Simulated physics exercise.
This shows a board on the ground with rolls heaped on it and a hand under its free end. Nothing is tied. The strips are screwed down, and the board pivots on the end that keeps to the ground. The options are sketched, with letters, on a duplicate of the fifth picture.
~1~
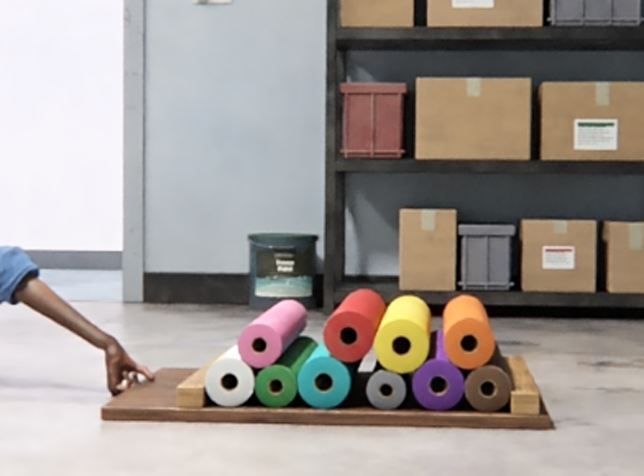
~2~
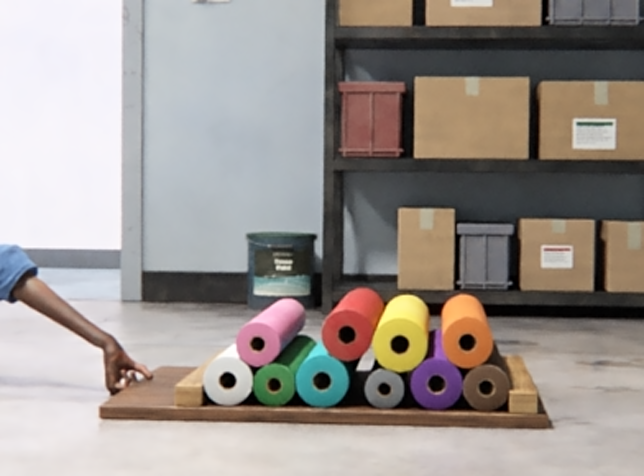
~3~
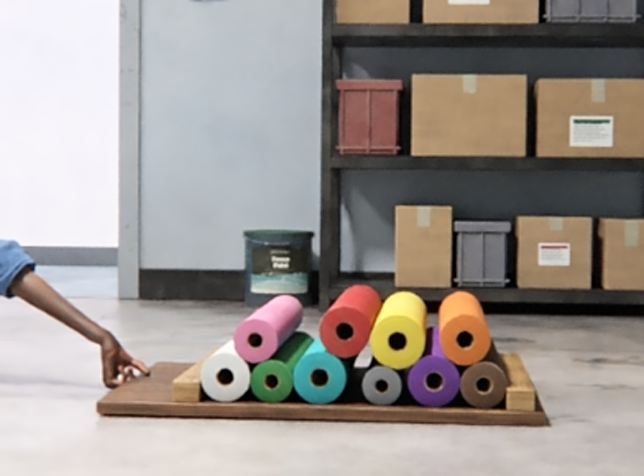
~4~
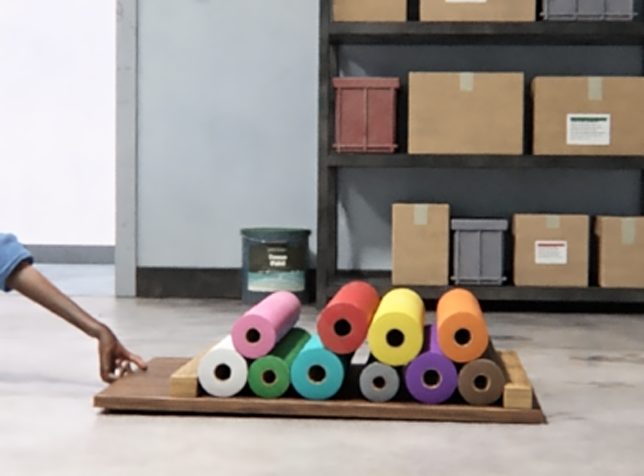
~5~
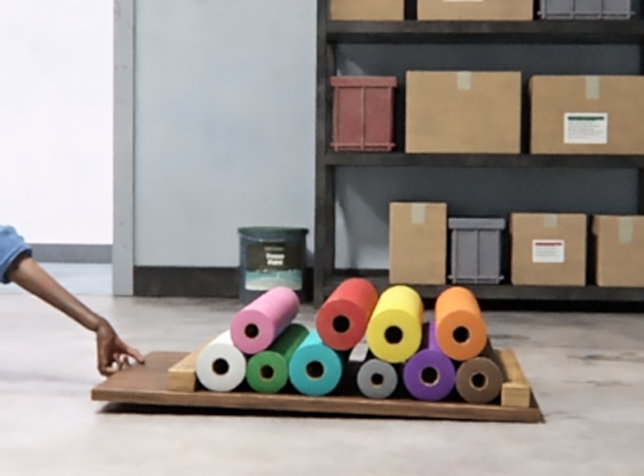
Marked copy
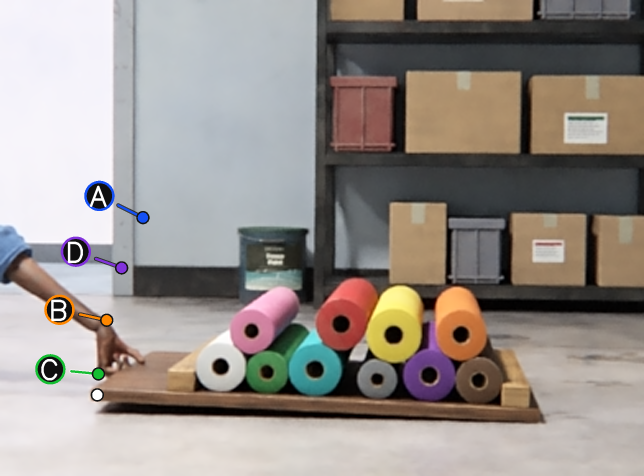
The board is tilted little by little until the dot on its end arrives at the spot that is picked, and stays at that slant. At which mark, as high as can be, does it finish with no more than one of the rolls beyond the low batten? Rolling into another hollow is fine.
The last mark within the limit is B.
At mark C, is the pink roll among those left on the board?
Yes, with C.
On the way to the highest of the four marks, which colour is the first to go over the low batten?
The orange one.
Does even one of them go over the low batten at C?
No.
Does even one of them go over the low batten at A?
Yes, at A.
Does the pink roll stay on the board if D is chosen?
The pink roll: Yes.
On the marked copy, A at (143, 218); B at (107, 320); C at (99, 374); D at (121, 268); the white dot at (97, 395).
Taking B. A third of the way, board at 11°.
Two thirds of the way, board at 11°.
When it is over, board at 11°, none over the low batten.
As for the rest, A four over the low batten (yellow, pink, red, orange); C none over the low batten; D two over the low batten (yellow, orange).
